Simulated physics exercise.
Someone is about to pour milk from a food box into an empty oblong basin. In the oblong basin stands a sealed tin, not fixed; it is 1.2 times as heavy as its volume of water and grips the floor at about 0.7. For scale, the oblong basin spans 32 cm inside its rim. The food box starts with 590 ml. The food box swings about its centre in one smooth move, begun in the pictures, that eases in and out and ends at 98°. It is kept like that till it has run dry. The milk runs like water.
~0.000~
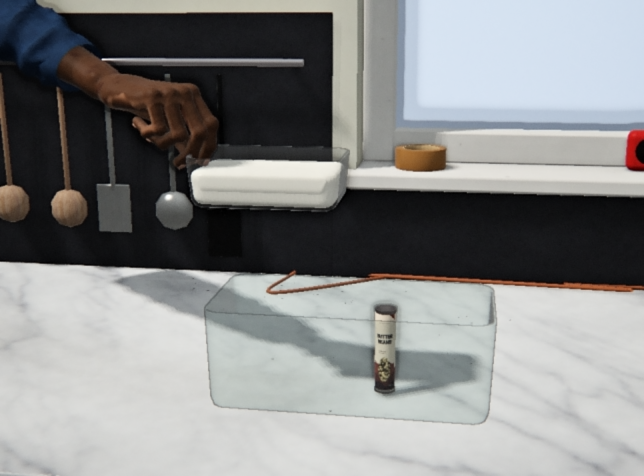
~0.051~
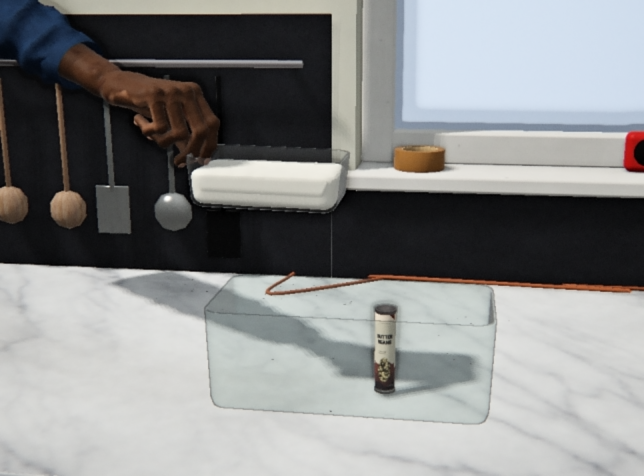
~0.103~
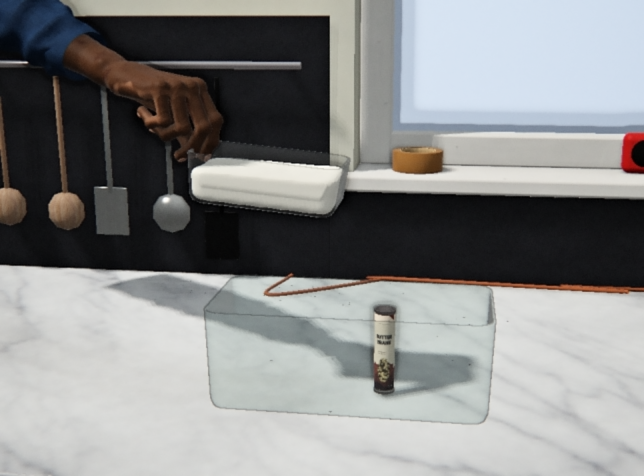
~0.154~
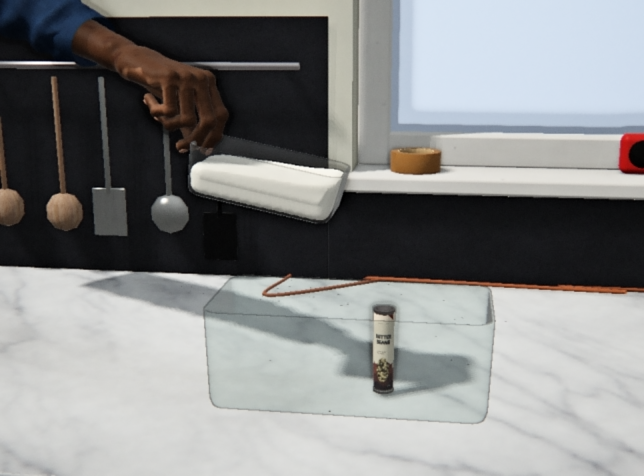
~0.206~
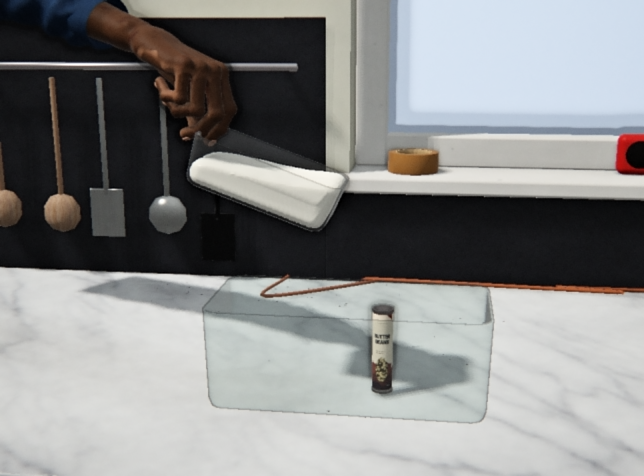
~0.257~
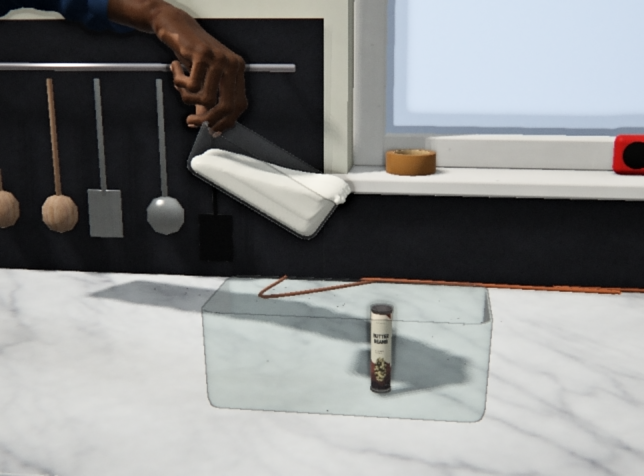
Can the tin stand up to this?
The tin stays up.
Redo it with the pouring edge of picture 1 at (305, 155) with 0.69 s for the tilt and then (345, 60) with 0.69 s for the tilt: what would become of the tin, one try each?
First it topples; then it keeps standing.
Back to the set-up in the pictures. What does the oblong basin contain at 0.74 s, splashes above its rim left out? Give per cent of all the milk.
About 96 per cent.
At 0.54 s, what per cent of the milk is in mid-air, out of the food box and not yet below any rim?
About 40 per cent.
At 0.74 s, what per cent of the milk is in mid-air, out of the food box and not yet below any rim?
Some 3 per cent.
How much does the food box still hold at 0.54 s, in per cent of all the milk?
Some 7 per cent.
After 0.54 s the tilt is 87° and 7 per cent is still to pour; the tin stands where it began.
After 0.74 s the tilt is 98° and 1 per cent is still to pour; the tin stands where it began.
After 0.96 s the tilt is 98° and 0 per cent is still to pour; the tin stands where it began.
After 1.19 s the tilt is 98° and 0 per cent is still to pour; the tin stands where it began.
In the end the tin stands where it began.
